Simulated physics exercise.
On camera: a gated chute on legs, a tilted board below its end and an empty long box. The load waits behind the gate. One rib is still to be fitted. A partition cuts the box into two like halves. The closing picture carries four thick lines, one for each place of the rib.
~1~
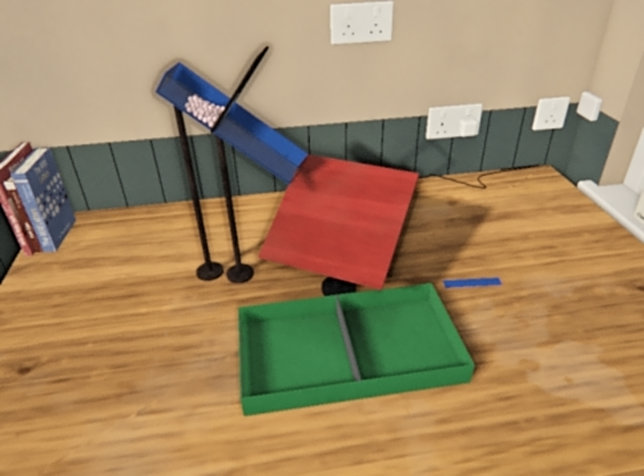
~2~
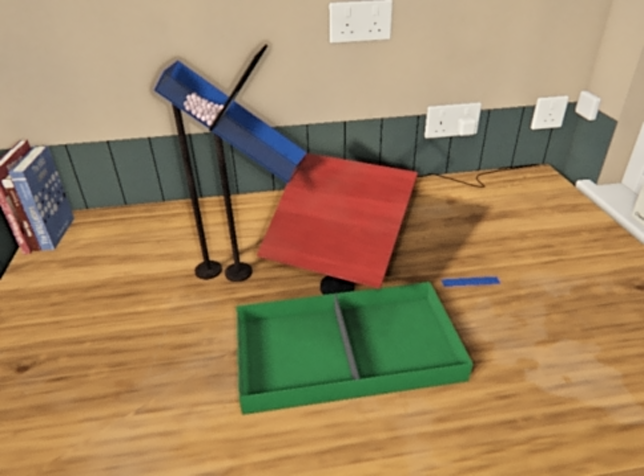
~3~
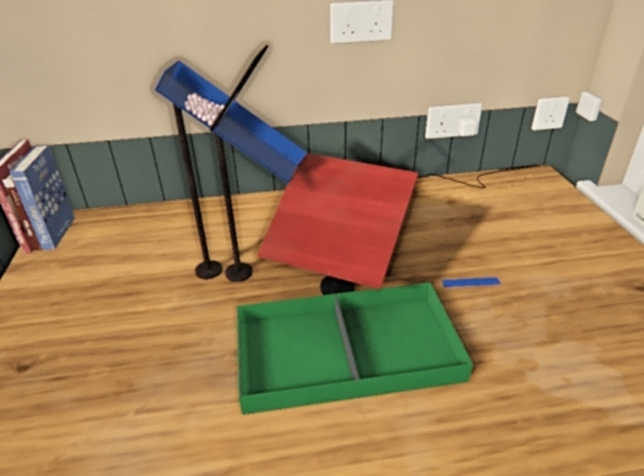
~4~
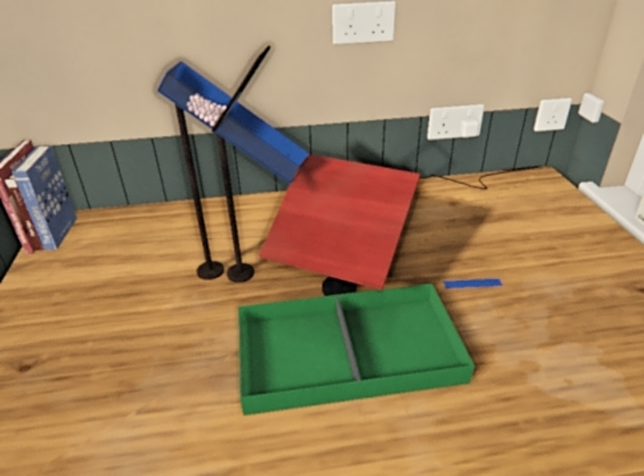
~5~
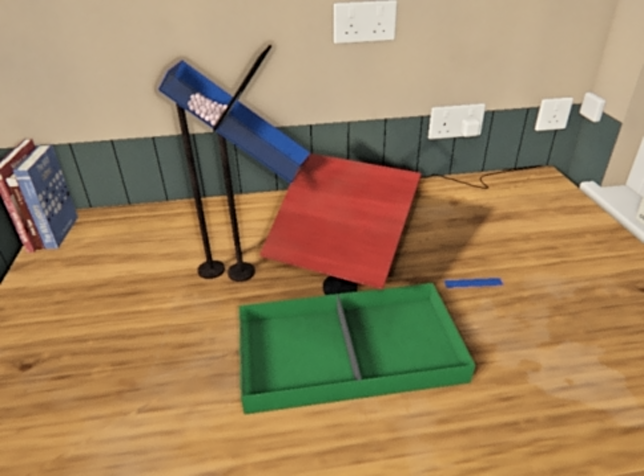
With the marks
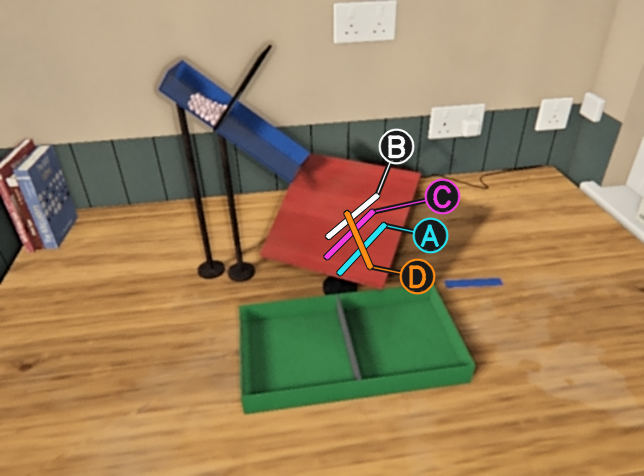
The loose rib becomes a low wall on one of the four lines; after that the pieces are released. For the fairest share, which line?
I would pick line D.
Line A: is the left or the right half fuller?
More lands on the left.
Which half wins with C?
More lands on the left.
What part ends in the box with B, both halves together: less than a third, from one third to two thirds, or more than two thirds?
More than two thirds.
On the marked copy, line A from (383, 225) to (339, 272); line B from (376, 196) to (328, 236); line C from (372, 212) to (326, 256); line D from (347, 213) to (370, 266).
With A, of what is caught, all but a few in the left half, a small share in the right.
With B, of what is caught, all but a few in the left half, only a few in the right.
With C, of what is caught, all but a few in the left half, a small share in the right.
With D, of what is caught, close to a third in the left half, close to two thirds in the right.
